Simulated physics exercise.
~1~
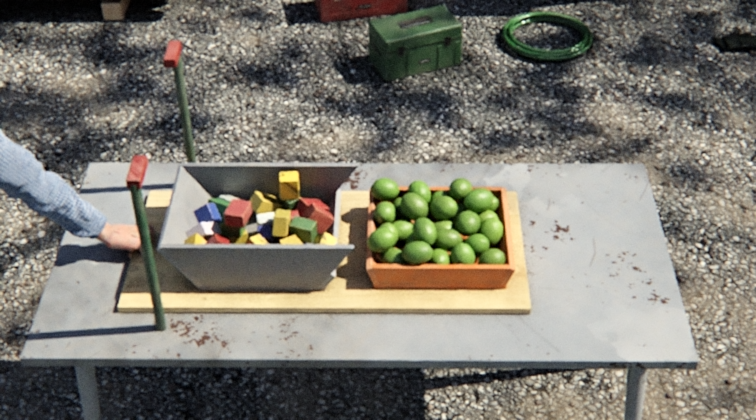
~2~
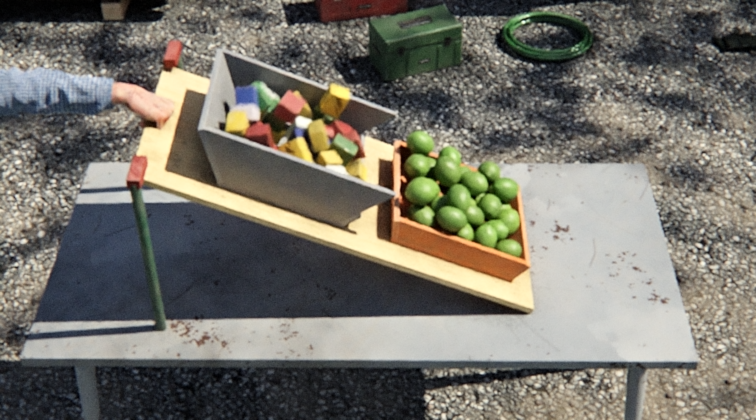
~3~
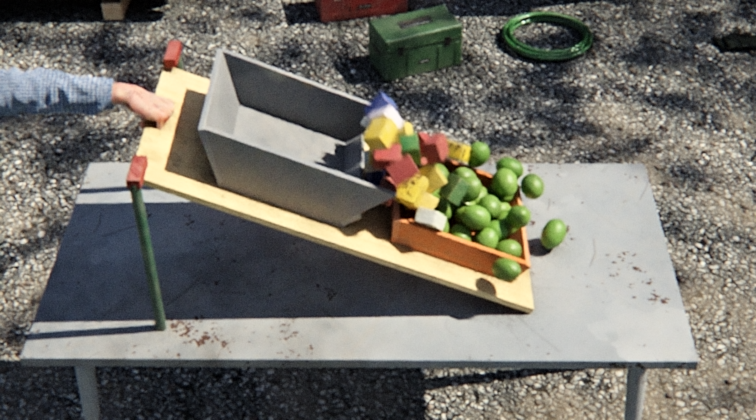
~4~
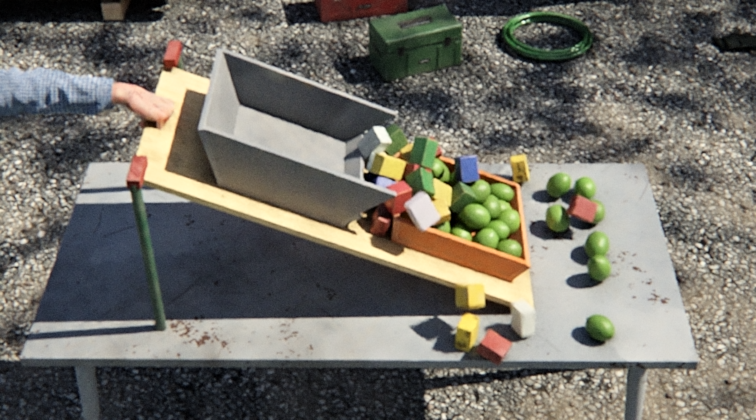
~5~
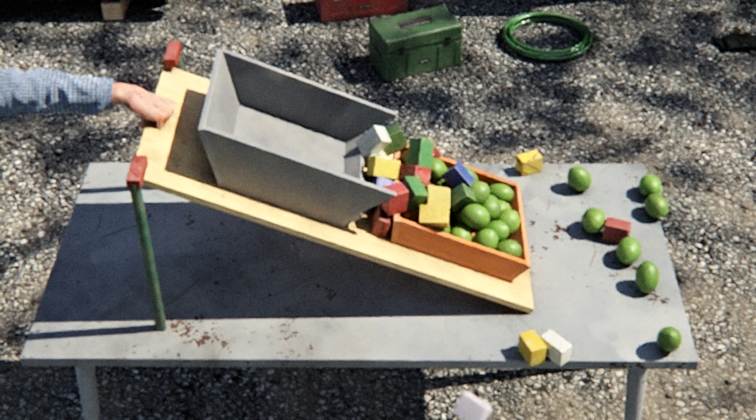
At the start, a grey container of colourful toy bricks and an orange container of round green fruit sit side by side on a wooden board lying on a metal table, with a hand at its left end. The hand lifts that end, tilting the board down to the right beside the red-topped posts. The bricks then pour over the grey container's low right side onto the fruit, and some fruit tumbles out. Bricks and fruit scatter across the table. Finally, the board remains tilted, the grey container looks almost empty, bricks are heaped against and inside the orange container, which keeps much of its fruit, and a pale piece drops past the table's front edge.
